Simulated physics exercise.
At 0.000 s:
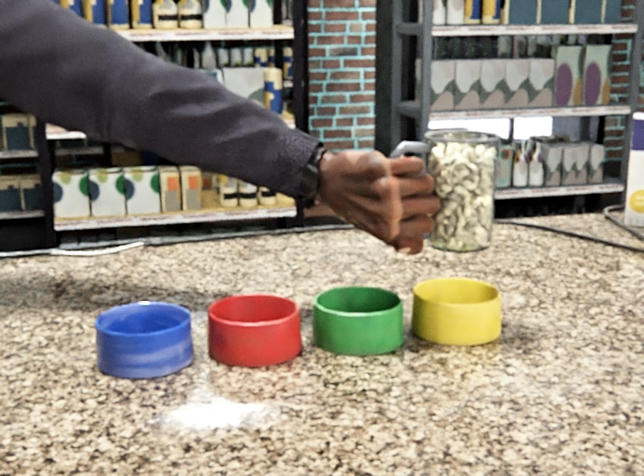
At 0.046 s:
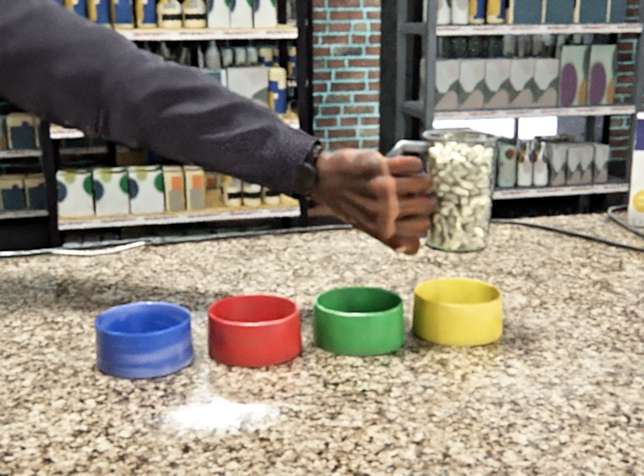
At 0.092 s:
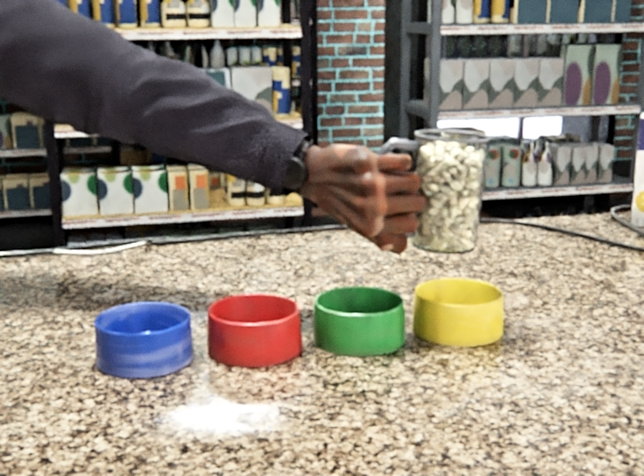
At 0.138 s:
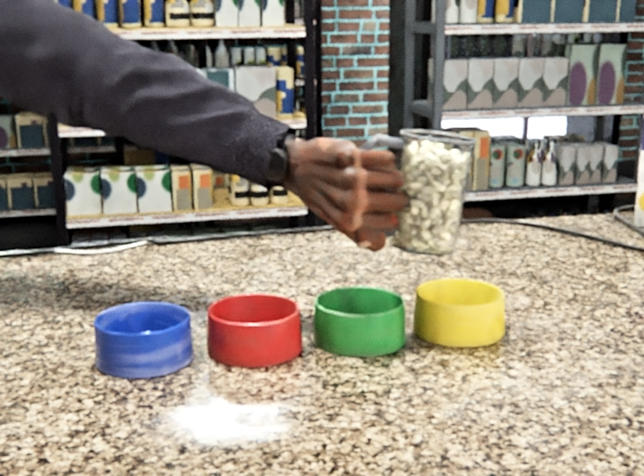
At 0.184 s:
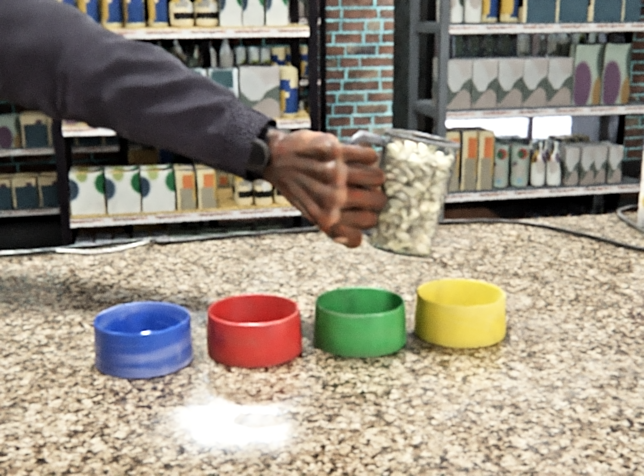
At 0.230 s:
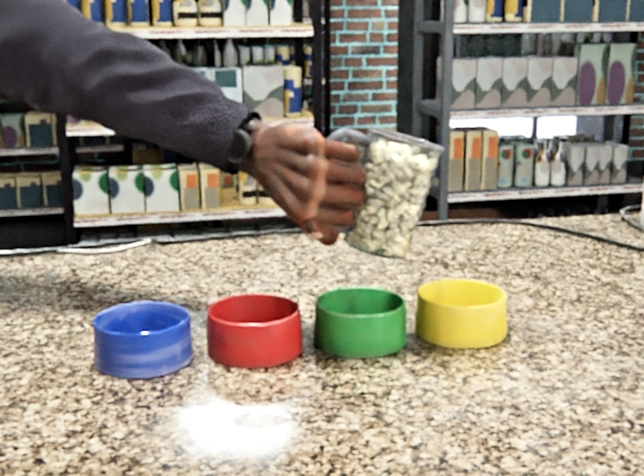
On a speckled countertop in front of stocked shelves, a hand holds a clear measuring cup of white beans above four coloured dishes, moving it left from over the yellow dish toward the green one while gradually tilting it.
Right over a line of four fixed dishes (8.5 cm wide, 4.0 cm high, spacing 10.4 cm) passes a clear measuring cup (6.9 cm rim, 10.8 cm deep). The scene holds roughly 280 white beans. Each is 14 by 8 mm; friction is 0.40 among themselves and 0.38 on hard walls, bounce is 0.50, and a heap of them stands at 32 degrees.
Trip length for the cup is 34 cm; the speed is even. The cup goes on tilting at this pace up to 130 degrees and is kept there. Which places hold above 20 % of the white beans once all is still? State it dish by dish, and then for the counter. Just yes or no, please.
In short: Red no, blue yes, green no, yellow no, counter yes.
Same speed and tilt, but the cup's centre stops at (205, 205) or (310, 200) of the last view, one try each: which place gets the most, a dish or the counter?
First try: Red; second try: Green.
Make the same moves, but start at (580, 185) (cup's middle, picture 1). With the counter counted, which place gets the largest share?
Largest amount ends at counter.
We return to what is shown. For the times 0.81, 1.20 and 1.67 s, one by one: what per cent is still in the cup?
One after the other: 100, 90, 0 in a hundred.
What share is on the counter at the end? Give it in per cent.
I'd reckon around 45 per cent.
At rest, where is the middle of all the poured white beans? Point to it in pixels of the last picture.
Resting centre estimate: Around (172, 345).
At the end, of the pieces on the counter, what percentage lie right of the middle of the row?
Fraction on that side: Around 0 %.
After 0.81 s, tilt 70 degrees; cup holds 100 %.
Then, at 1.20 s, tilt 106 degrees; cup holds 90 %.
After 1.67 s, tilt 130 degrees; cup holds 0 %, red 5 %, blue 55 %.
At rest (2.5 s), red 5 %, blue 55 %, green 0 %, yellow 0 %, counter 45 %.
